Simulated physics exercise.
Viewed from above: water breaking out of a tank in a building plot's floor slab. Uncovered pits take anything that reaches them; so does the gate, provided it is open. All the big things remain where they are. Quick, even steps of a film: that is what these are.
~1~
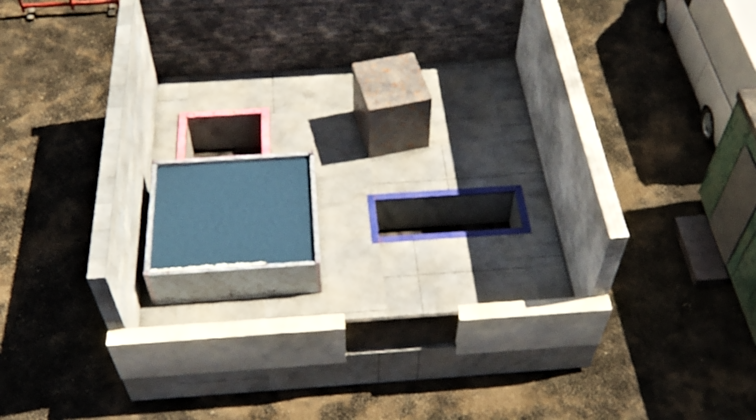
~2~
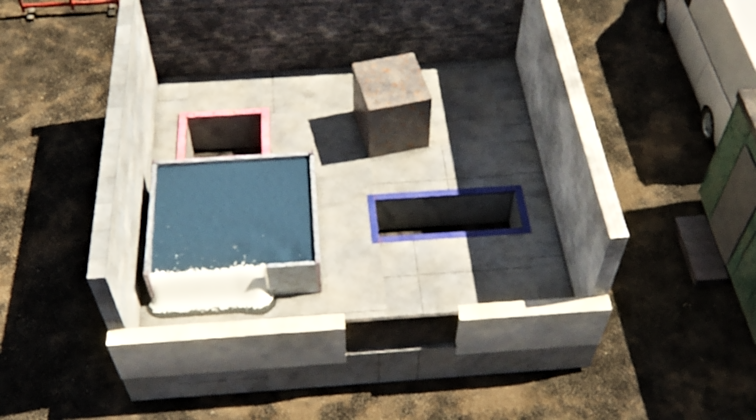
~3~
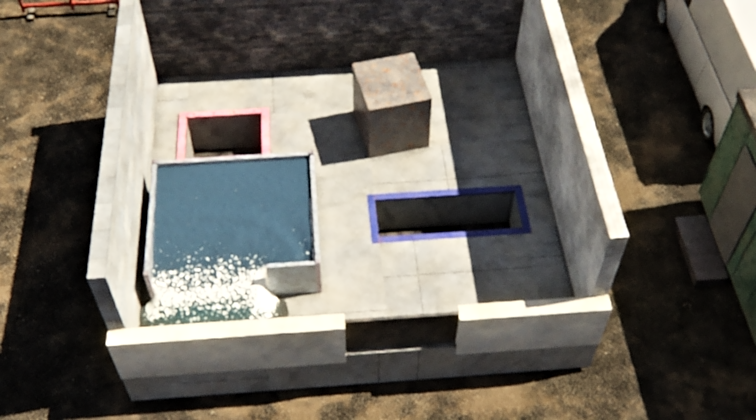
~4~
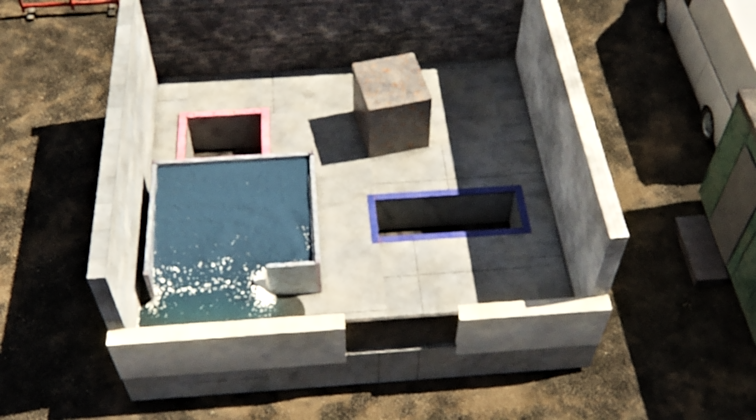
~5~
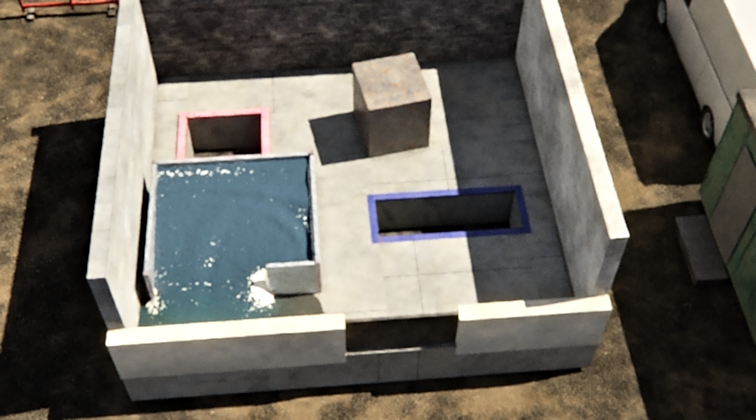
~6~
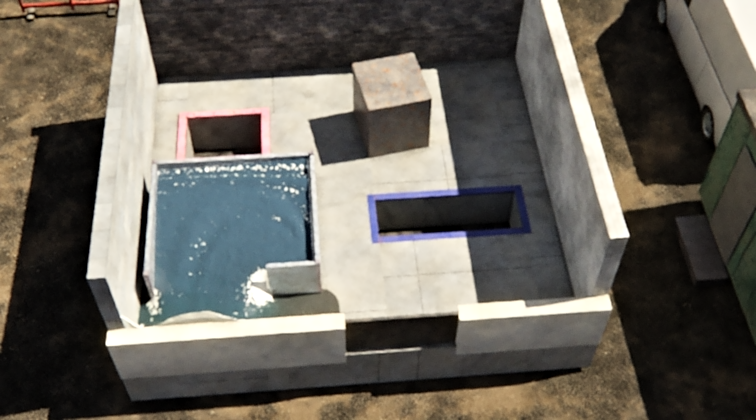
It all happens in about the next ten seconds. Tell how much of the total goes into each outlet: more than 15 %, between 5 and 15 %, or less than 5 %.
Where it goes: The gate gets less than 5 %; the blue pit gets more than 15 %; the pink pit gets less than 5 %.
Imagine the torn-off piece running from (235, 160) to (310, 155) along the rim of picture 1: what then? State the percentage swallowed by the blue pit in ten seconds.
Blue: About 14 %.
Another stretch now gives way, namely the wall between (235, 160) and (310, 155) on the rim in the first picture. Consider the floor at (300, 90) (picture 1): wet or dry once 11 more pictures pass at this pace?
Submerged.
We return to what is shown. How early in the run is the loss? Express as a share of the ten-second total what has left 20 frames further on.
I'd put it near 20 in a hundred.
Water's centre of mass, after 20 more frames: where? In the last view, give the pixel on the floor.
Close to (291, 255).
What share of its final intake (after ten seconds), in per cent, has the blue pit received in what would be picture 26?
Near 15 per cent, give or take.
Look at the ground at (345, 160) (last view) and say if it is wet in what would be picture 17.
Looking at that place, I'd say still bare.
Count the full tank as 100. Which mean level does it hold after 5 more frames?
It works out to roughly 62 percent.
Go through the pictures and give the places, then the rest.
The first picture shows still water in the tank at (233, 214).
In the second picture, water pours out at (212, 289) and has run to (153, 308).
In the third picture, water pours out at (212, 290) and has run to (140, 326).
In the fourth picture, the front is at a hidden place, out from the gap at (212, 290).
In the fifth picture, water pours out at (212, 290) and has run to a hidden place.
In the sixth picture, the front is at a hidden place, out from the gap at (212, 290).
A moment on, water covers 15 % of the floor; the gate 0 %, the blue pit 0 %, the pink pit 0 %.
Next, water covers 35 % of the floor; the gate 0 %, the blue pit 1 %, the pink pit 0 %.
Then, water covers 50 % of the floor; the gate 0 %, the blue pit 4 %, the pink pit 1 %.
Later, water covers 80 % of the floor; the gate 0 %, the blue pit 14 %, the pink pit 1 %.
In the end, water covers 95 % of the floor; the gate 0 %, the blue pit 28 %, the pink pit 2 %.
